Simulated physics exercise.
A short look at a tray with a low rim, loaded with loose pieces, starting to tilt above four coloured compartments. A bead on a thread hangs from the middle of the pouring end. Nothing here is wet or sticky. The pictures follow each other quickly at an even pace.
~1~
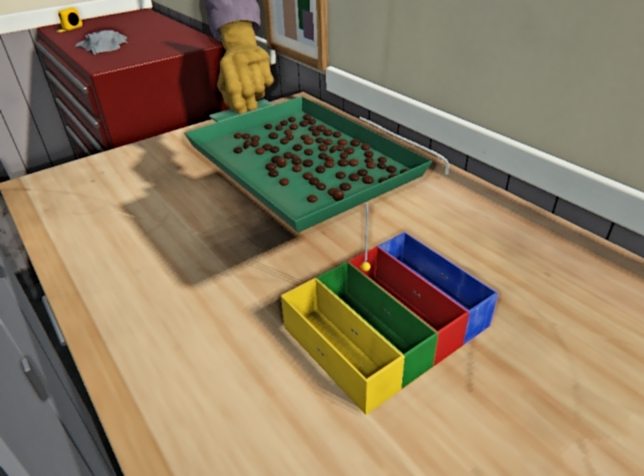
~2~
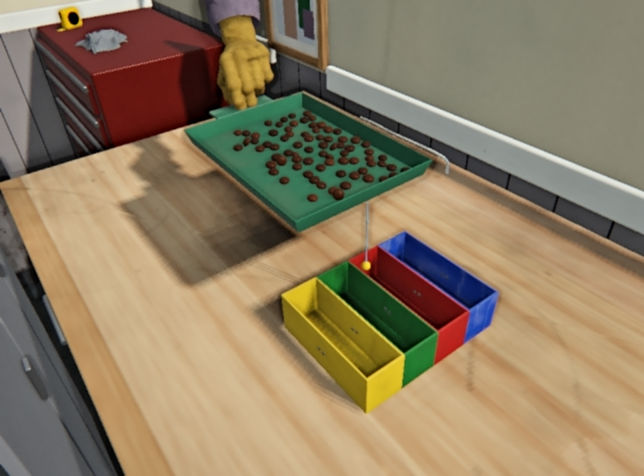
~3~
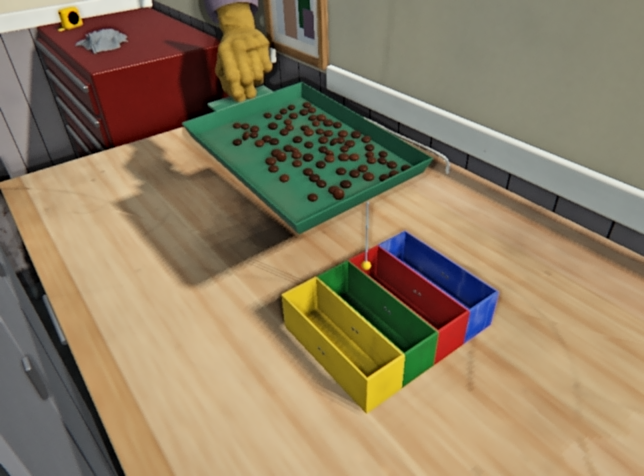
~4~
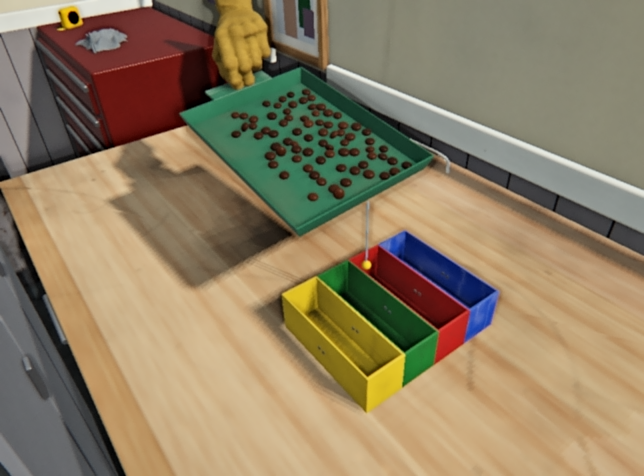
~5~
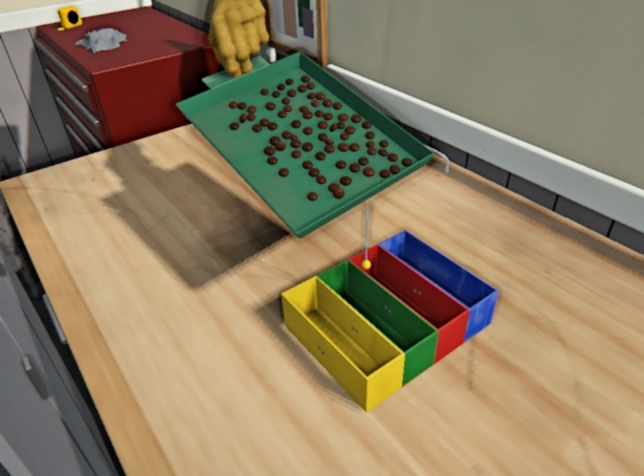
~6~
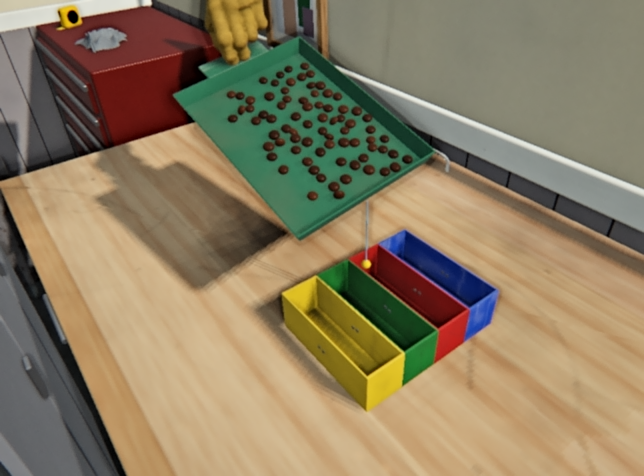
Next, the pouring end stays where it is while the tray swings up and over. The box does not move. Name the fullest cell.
The yellow one ends fullest.
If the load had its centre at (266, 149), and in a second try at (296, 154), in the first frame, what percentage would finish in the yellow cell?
About 60 and 70 per cent.
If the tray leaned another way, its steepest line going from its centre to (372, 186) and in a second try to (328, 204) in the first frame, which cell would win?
In turn: The cell in blue; the yellow one.
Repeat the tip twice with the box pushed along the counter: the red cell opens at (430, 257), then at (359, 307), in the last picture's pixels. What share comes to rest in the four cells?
In turn 0 and 100 in a hundred.
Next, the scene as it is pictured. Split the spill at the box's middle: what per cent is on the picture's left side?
Roughly 90 in a hundred.
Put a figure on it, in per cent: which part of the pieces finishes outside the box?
Roughly 30 in a hundred.
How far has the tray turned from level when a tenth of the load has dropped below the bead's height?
At about 70°.
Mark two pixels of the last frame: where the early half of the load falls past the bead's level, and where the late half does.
Around (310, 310) and then (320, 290).
Soon, tray tipped steeply; most on the tray; a small part falling or outside the box.
A while on, tray tipped past a quarter turn; a small part on the tray; about two thirds in the yellow cell; a stray few in the red cell; about a quarter falling or outside the box.
Towards the end, tray tipped past a quarter turn; most in the yellow cell; a stray few in the red cell; about a quarter falling or outside the box.
Finally, tray tipped past a quarter turn; most in the yellow cell; a stray few in the red cell; none in the green cell; none in the blue cell; about a quarter outside the box.
